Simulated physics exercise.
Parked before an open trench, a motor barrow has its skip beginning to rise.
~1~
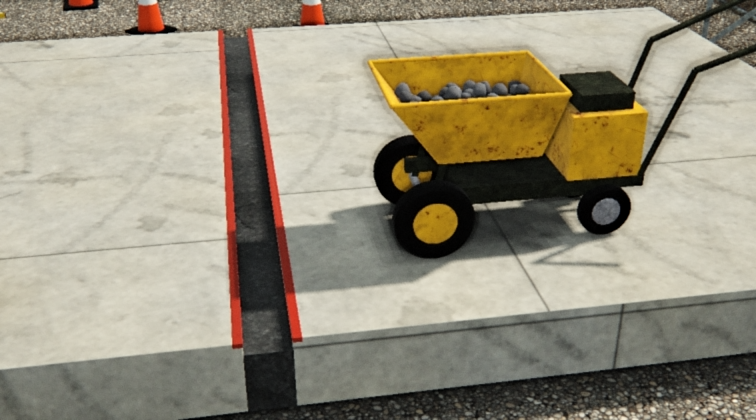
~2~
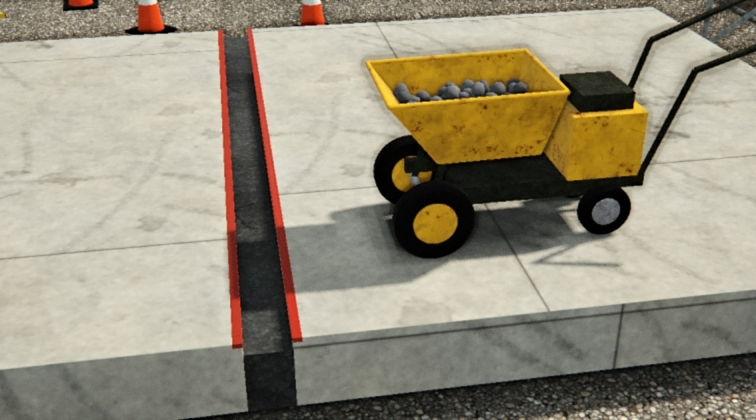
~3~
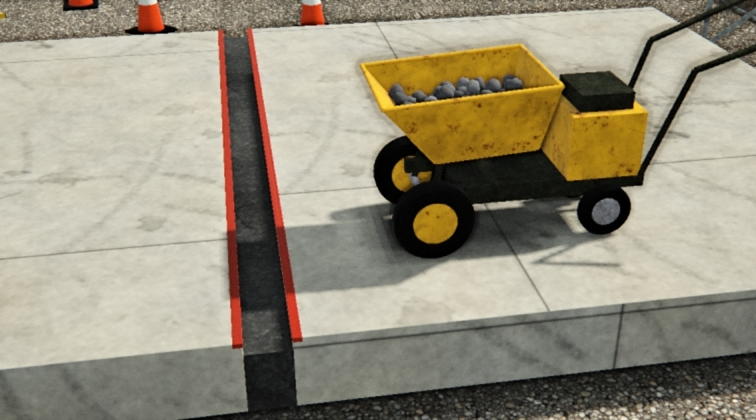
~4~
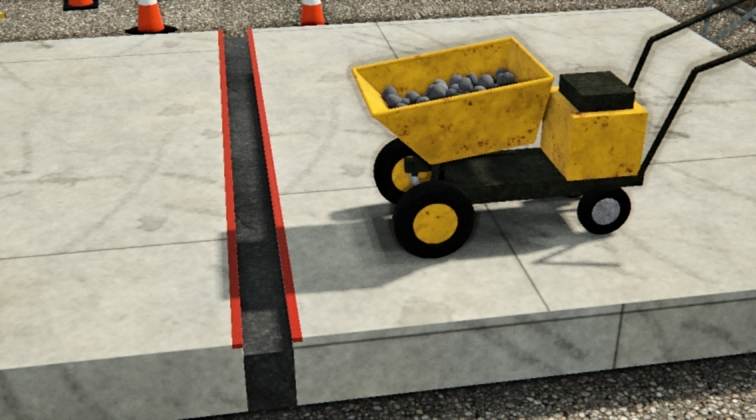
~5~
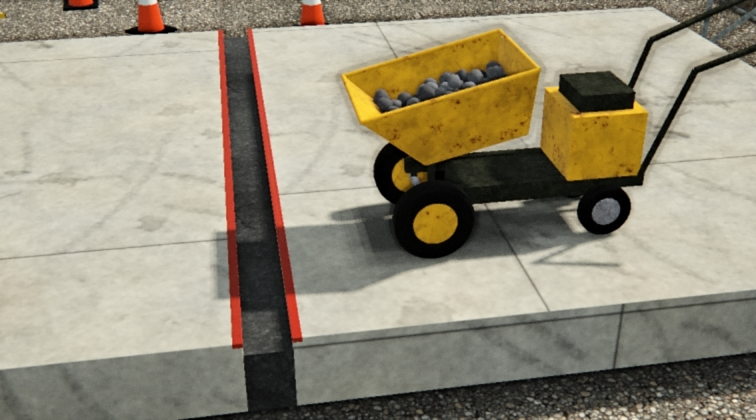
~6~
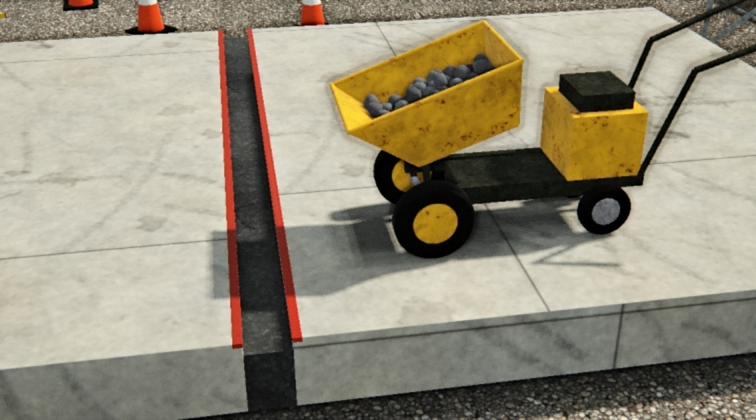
A pale concrete slab crossed by a narrow, dark, red-edged trench lies beside gravel, with orange cones behind, seen from slightly above by a still camera. Right of the trench stands a yellow motor barrow with black wheels and handles, its skip holding rounded grey cobbles. The skip starts level, then its rear rises steadily, tilting the front lip down and leftward while the barrow's wheels stay put.
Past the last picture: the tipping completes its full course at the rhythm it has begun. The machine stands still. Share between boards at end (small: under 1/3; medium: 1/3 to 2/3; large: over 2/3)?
Medium.
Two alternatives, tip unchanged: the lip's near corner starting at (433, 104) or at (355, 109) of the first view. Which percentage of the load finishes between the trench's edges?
Approximately 30 per cent and 40 per cent, in that order.
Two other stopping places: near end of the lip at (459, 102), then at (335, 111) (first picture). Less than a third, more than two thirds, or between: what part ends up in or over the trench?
Lab note - position 1: Under a third; position 2: Under a third.
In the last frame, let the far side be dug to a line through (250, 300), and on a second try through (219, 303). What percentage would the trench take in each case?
In order: Some 40 per cent, then some 60 per cent.
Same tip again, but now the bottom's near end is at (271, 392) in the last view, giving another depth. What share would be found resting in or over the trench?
Estimate: Approx. 90 in a hundred.
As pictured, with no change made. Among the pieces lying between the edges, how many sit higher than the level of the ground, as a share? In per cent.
55 in a hundred.
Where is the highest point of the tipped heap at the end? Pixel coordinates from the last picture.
I'd place the summit at about pixel (261, 222).
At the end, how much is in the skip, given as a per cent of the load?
Roughly 20 %.
Shortly afterwards, skip tipped steeply; the whole lot in the skip.
Next, skip tipped right over; all but a few in the skip; only a few short of the trench; a little in or heaped over the trench.
Some moments later, skip tipped right over; near a quarter in the skip; a little short of the trench; near half in or heaped over the trench; a little beyond it.
In the end, skip tipped right over; near a quarter in the skip; a little short of the trench; near half in or heaped over the trench; a little beyond it.
